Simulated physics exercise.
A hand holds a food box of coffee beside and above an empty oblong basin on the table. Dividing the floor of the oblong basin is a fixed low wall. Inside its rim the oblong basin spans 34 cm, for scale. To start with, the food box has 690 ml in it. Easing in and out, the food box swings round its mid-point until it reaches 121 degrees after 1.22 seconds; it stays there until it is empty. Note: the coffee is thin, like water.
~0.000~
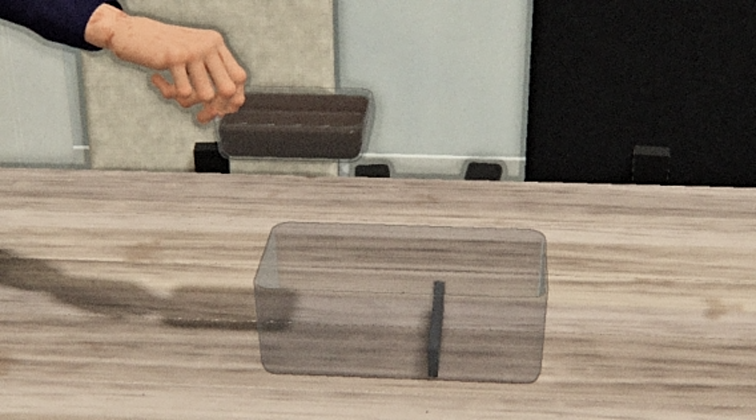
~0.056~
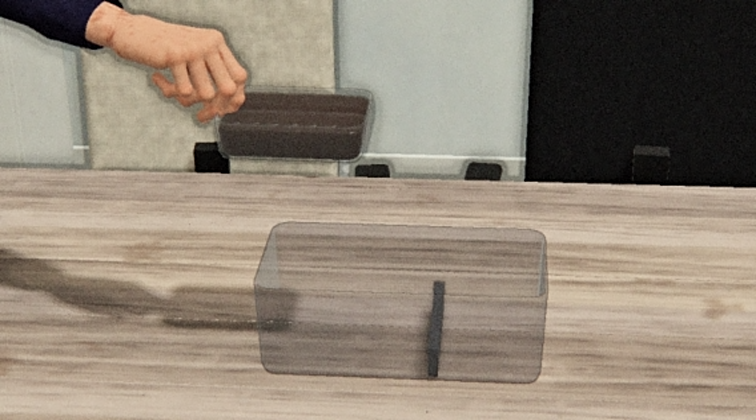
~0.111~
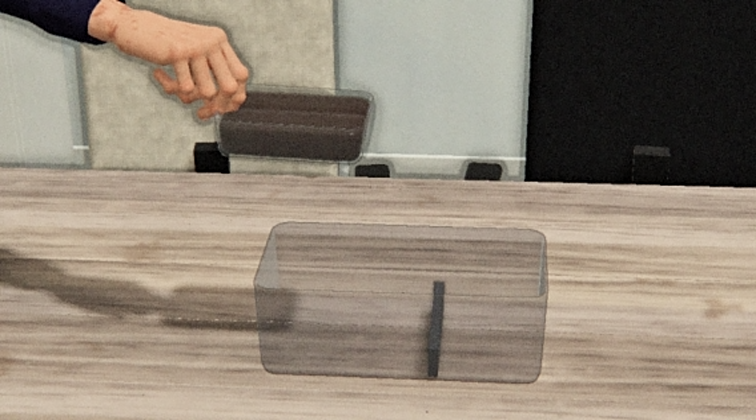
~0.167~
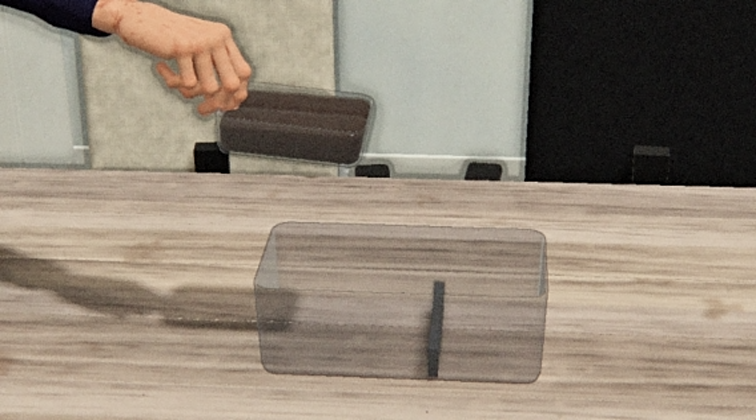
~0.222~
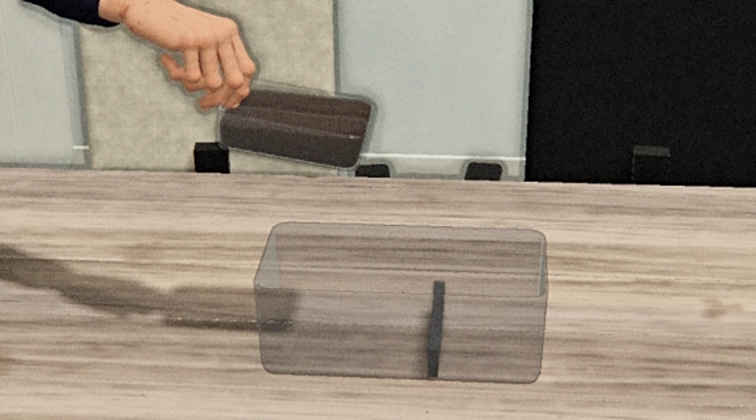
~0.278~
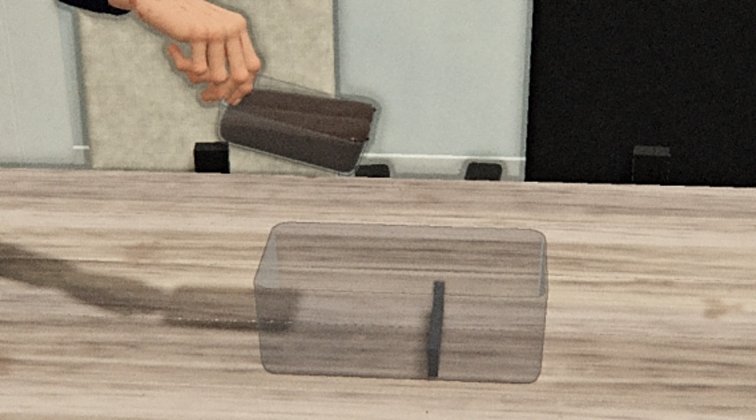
A hand reaching in from the upper left holds a clear box of dark brown coffee above and beyond an empty, see-through oblong basin on a pale, wood-grained table. The steady view looks slightly down across the table, towards pale panels and a black area at right. The hand slowly tilts the box, its right end dipping gently as the coffee shifts inside.
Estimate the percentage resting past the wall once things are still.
I would say roughly 52 percent.
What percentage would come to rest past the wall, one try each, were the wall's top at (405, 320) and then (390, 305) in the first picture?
I'd say 70 percent on the first go, 80 percent on the next.
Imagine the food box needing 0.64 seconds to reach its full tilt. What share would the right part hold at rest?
That would be about 15 in a hundred, I'd say.
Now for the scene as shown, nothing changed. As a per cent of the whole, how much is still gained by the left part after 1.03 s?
Close to 2% of the whole.
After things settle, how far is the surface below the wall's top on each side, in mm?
It's around 32 mm on the left side and around 22 mm on the right side.
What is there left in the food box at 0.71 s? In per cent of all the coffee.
Portion remaining: Approx. 7 per cent.
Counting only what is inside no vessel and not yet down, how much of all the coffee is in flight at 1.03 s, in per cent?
Some 3 % is up in the air.
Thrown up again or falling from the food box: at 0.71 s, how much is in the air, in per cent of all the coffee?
It comes to about 40 percent.
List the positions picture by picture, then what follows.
In the first frame, tilt 0°; pouring edge (369, 109); surface from (225, 109) to (367, 112); the oblong basin's rim runs from (264, 255) to (546, 264); the wall's top is at (436, 315).
In the second frame, tilt 1°; pouring edge (369, 110); surface from (225, 109) to (367, 113).
In the third frame, tilt 2°; pouring edge (369, 112); surface from (226, 108) to (367, 114).
In the fourth frame, tilt 6°; pouring edge (370, 116); surface from (226, 106) to (368, 115).
In the fifth frame, tilt 10°; pouring edge (371, 121); surface from (227, 105) to (370, 117).
In the sixth frame, tilt 15°; pouring edge (371, 127); surface from (228, 104) to (369, 121); 3 per cent is over the edge.
After 0.71 s the tilt is 76° and 7 per cent is still to pour, 14 is left of the wall and 36 right of it.
After 1.03 s the tilt is 114° and 0 per cent is still to pour, 40 is left of the wall and 52 right of it.
After 1.36 s the tilt is 121° and 0 per cent is still to pour, 42 is left of the wall and 52 right of it.
After 1.72 s the tilt is 121° and 0 per cent is still to pour, 42 is left of the wall and 52 right of it.
In the end 42 per cent lies left of the wall, 52 right of it and 6 outside.
